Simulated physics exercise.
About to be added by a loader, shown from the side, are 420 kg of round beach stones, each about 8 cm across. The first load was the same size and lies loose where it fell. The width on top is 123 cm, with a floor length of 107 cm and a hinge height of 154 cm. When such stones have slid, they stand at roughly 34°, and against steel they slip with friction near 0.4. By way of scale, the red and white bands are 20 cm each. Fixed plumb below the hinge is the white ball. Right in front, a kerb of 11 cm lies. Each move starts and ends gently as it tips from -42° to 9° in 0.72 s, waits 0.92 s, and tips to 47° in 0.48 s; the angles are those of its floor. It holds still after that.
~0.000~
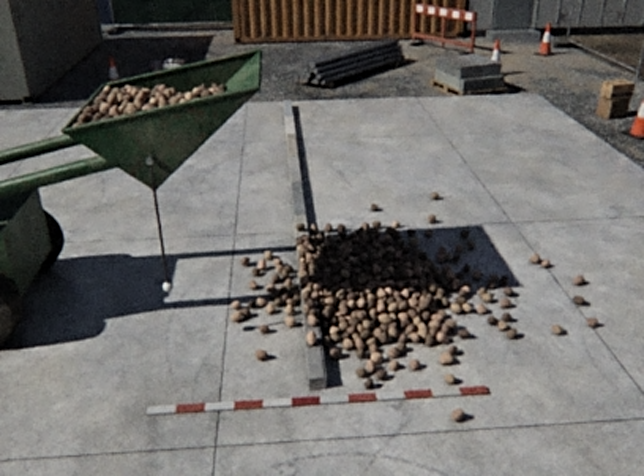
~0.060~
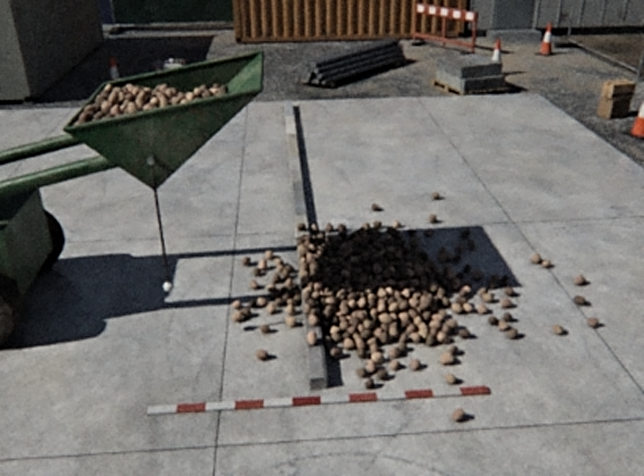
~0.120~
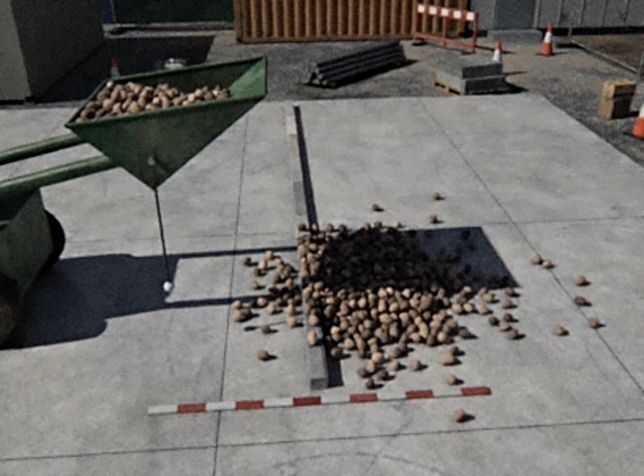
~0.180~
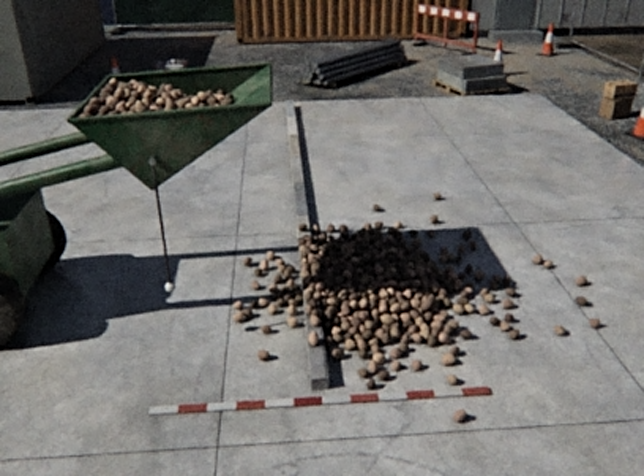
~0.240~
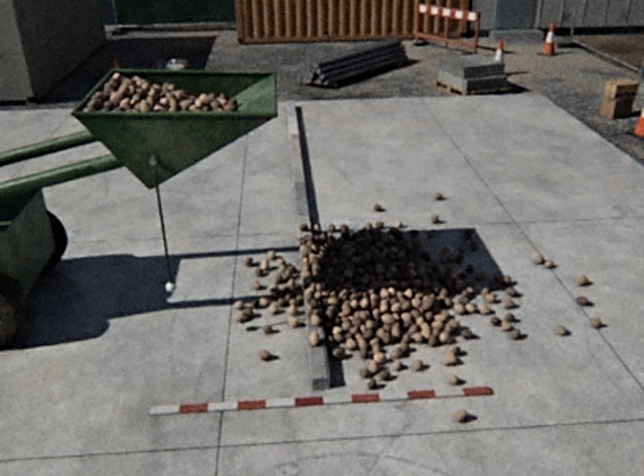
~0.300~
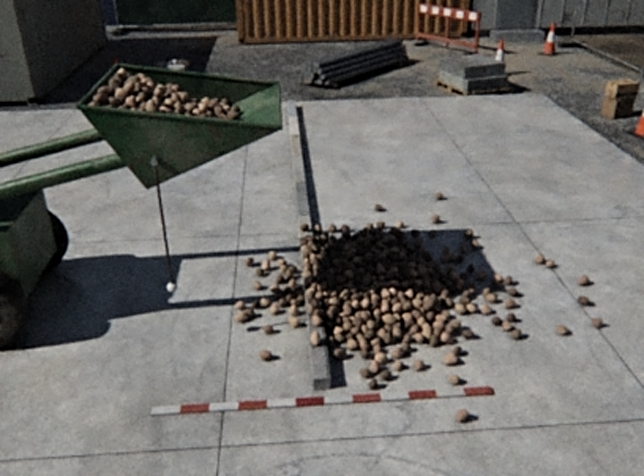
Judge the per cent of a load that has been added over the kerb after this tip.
The added amount is roughly 33 per cent of a load.
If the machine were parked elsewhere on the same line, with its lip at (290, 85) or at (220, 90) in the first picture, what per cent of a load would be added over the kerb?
Case one about 55 %, case two about 10 %.
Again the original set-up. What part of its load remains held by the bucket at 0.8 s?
Close to 100 in a hundred is still held.
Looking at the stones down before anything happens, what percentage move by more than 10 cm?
I'd put it at about 5 per cent.
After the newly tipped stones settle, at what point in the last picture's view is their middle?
They come to rest centred about (295, 280).
After 0.5 s the floor is at 1°; in per cent of one load, 100 in the bucket, 10 on this side of the kerb, 89 over the kerb; the foremost stones are at (582, 300).
After 0.8 s the floor is at 9°; in per cent of one load, 100 in the bucket, 10 on this side of the kerb, 89 over the kerb; the foremost stones are at (582, 300).
After 2.6 s the floor is at 47°; in per cent of one load, 5 in the bucket, 81 on this side of the kerb, 114 over the kerb; the foremost stones are at (582, 300).
After 5.3 s the floor is at 47°; in per cent of one load, 0 in the bucket, 77 on this side of the kerb, 122 over the kerb; the foremost stones are at (582, 300). Net gain over the kerb, 33.
